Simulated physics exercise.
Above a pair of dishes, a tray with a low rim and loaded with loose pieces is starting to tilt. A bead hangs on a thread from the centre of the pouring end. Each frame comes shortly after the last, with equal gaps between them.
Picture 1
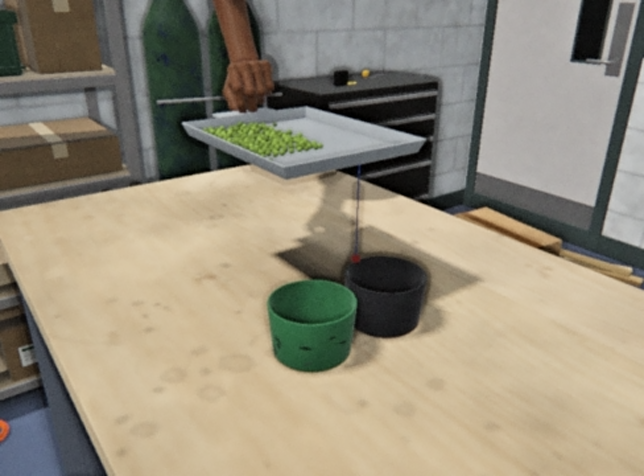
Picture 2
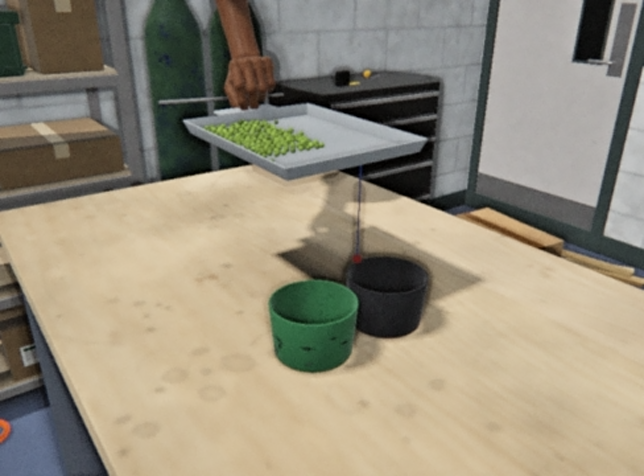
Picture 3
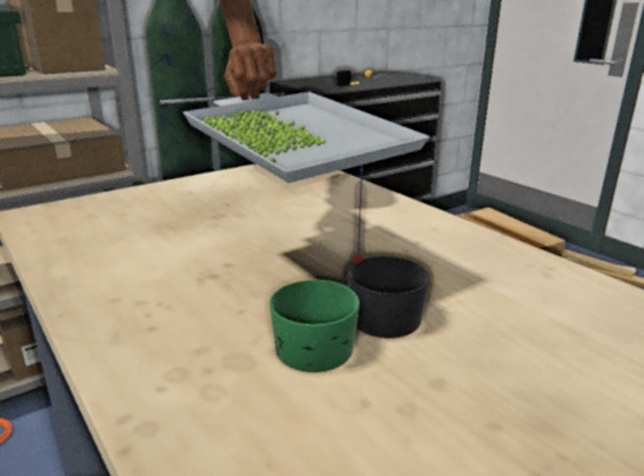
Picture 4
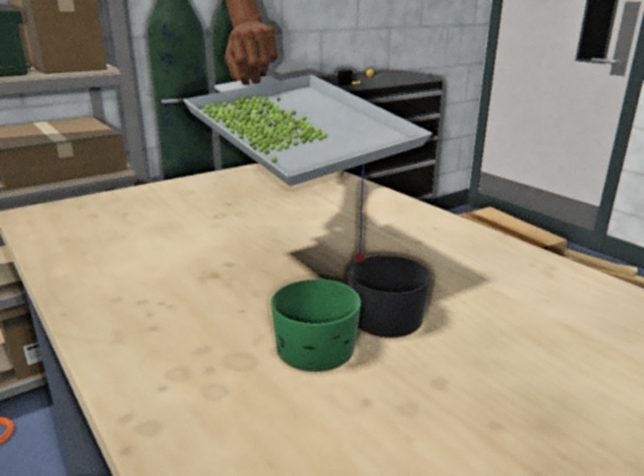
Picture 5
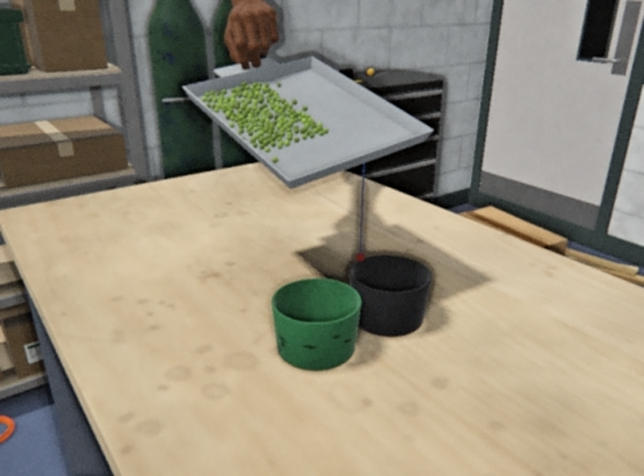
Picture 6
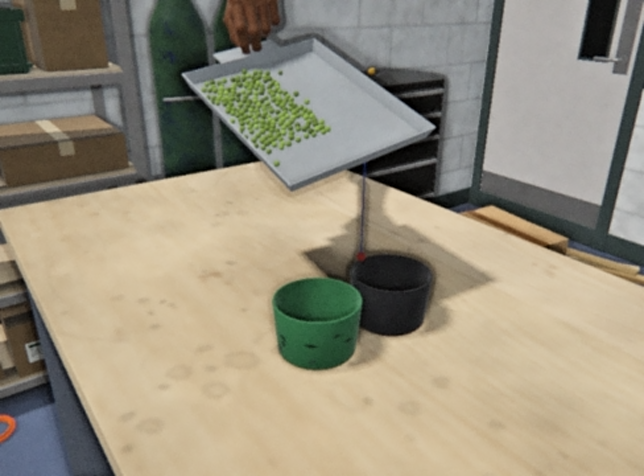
A gray tray of green peas, held above a green dish and a black one, stayed level at first, then a hand raised its far side, tilting it toward the front as the peas spread slightly.
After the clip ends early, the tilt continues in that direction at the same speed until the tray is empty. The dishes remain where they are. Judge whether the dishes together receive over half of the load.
More of the load is caught than lost.
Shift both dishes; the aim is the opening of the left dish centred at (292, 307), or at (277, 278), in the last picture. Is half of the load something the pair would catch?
At the first place over half, at the second less than half.
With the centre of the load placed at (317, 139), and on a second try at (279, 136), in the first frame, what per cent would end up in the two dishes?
90 per cent for the first try, 90 per cent for the second.
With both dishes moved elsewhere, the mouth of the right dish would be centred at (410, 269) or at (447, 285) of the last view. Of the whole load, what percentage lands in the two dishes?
Trial 1: 40 percent; trial 2: 10 percent.
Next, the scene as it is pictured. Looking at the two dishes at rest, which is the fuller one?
Fuller at the end: The leftward one.
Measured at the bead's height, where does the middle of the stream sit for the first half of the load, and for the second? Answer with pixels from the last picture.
The first part passes (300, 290); everything after passes (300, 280).
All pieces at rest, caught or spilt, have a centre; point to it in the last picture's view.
The centre ends up roughly at (316, 344).
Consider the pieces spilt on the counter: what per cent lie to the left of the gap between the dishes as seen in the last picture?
Left portion: Around 60 %.
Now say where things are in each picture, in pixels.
In the first picture, corners of the pouring end near (286, 164) and (418, 139), level; middle of the load near (259, 139), dried peas; left dish near (338, 341); right dish near (413, 309); bead on its thread near (356, 258).
In the second picture, corners of the pouring end near (287, 166) and (420, 138), level; middle of the load near (261, 138).
In the third picture, corners of the pouring end near (289, 168) and (422, 136), tipped barely, lowest at the left corner; middle of the load near (262, 132).
In the fourth picture, corners of the pouring end near (290, 172) and (424, 132), tipped a little, lowest at the left corner; middle of the load near (263, 123).
In the fifth picture, corners of the pouring end near (291, 176) and (426, 129), tipped clearly, lowest at the left corner; middle of the load near (263, 115).
In the sixth picture, corners of the pouring end near (292, 179) and (428, 126), tipped clearly, lowest at the left corner; middle of the load near (264, 109), all but a few on the move; left dish near (343, 339); right dish near (418, 308).
Shortly afterwards, tray tipped steeply; near a third on the tray; near a quarter in the left dish; a little outside both; near a third in the air.
Next, tray tipped past a quarter turn; the bulk in the left dish; near a quarter outside both; only a few in the air.
Some moments later, tray tipped past a quarter turn; the bulk in the left dish; near a quarter outside both.
In the end, tray tipped past a quarter turn; the bulk in the left dish; none at all in the right dish; near a quarter outside both.
